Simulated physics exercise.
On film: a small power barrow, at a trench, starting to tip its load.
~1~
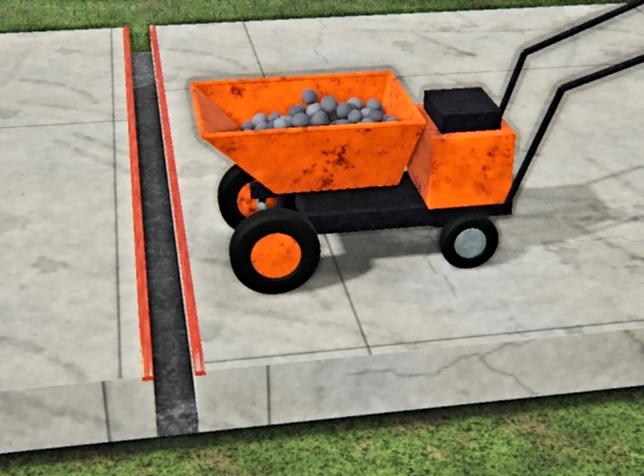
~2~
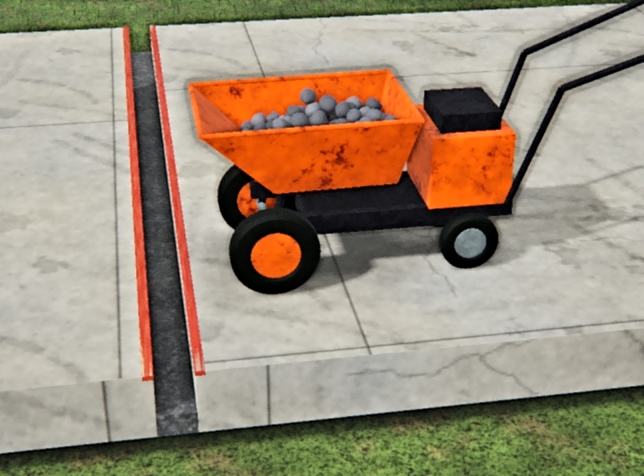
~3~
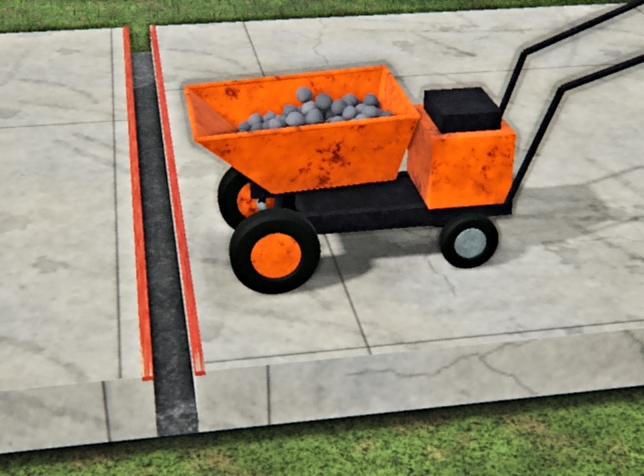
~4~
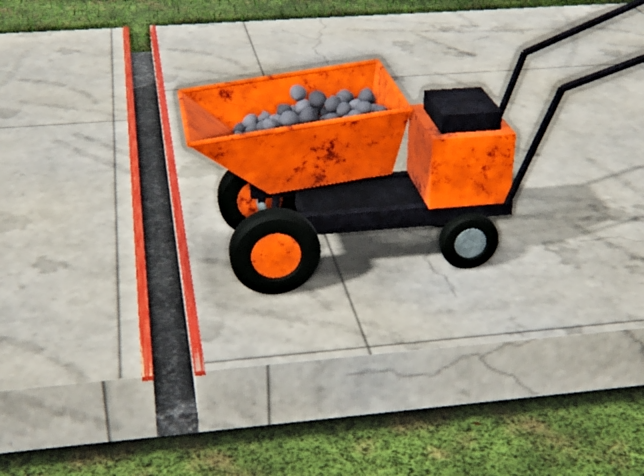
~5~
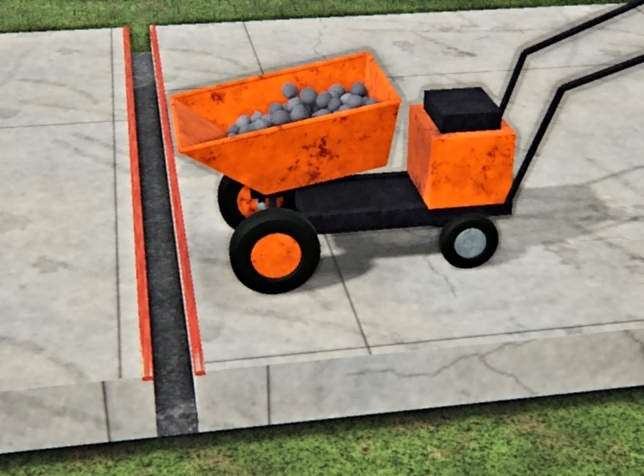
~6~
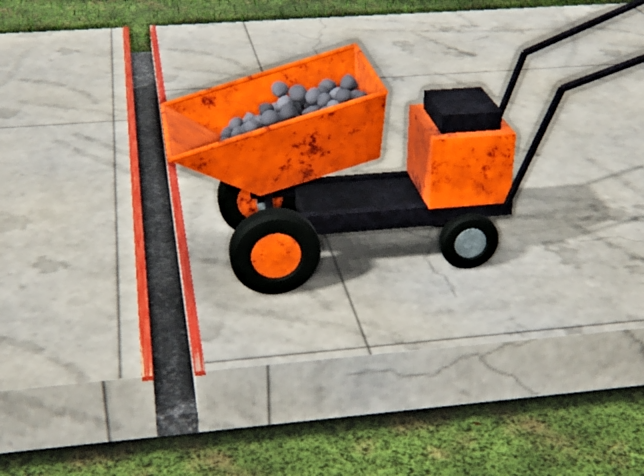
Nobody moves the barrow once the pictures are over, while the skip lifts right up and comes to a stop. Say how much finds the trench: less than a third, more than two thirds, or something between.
Falls short of a third.
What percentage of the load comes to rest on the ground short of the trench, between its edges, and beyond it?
Short: 0; between: 0; beyond: 85 per cent.
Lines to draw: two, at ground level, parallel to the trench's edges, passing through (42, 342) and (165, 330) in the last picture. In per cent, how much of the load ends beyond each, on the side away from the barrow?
Roughly 30 per cent, and 80 per cent.
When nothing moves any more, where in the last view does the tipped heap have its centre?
Roughly pixel (68, 270).
Shortly afterwards, skip tipped steeply; the whole lot in the skip.
Next, skip tipped steeply; the bulk in the skip; near a quarter beyond it; only a few falling.
Some moments later, skip tipped right over; near a quarter in the skip; the bulk beyond it.
In the end, skip tipped right over; near a quarter in the skip; none at all in or heaped over the trench; the bulk beyond it.
